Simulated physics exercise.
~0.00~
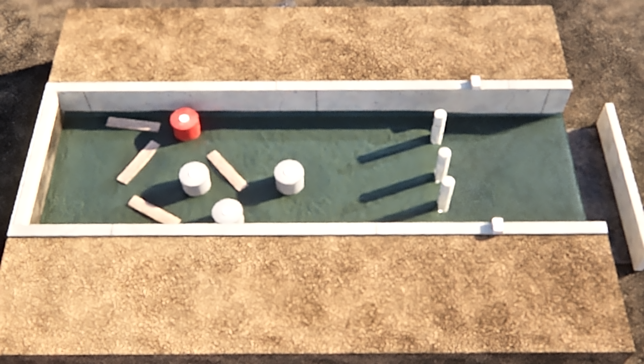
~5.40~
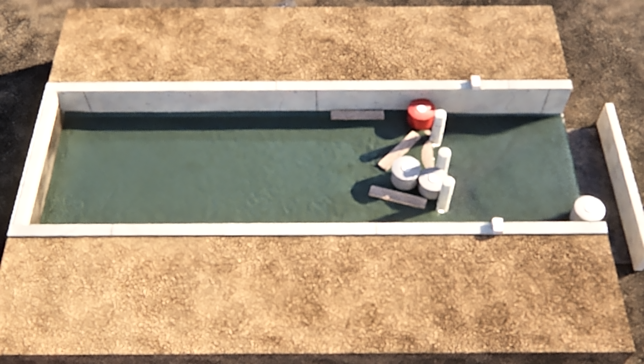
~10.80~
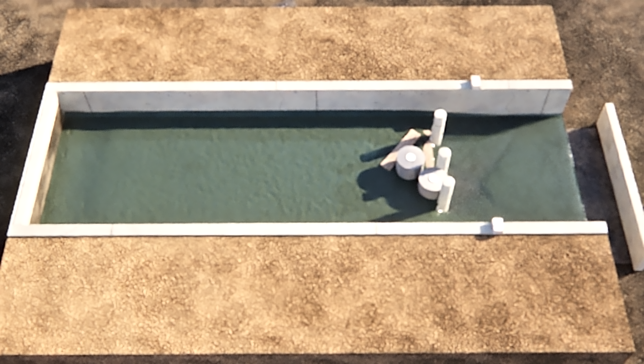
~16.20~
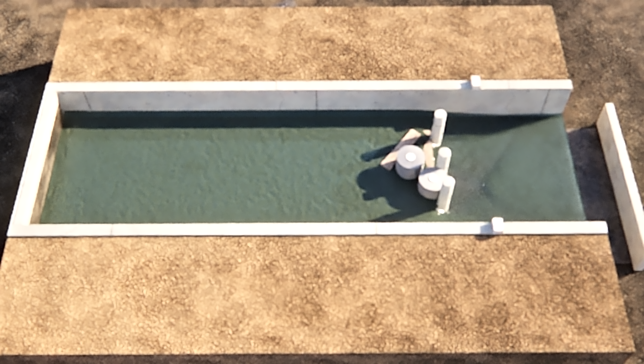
A water-filled ditch carries tubs and boards right; some jam at posts, the red tub leaves.
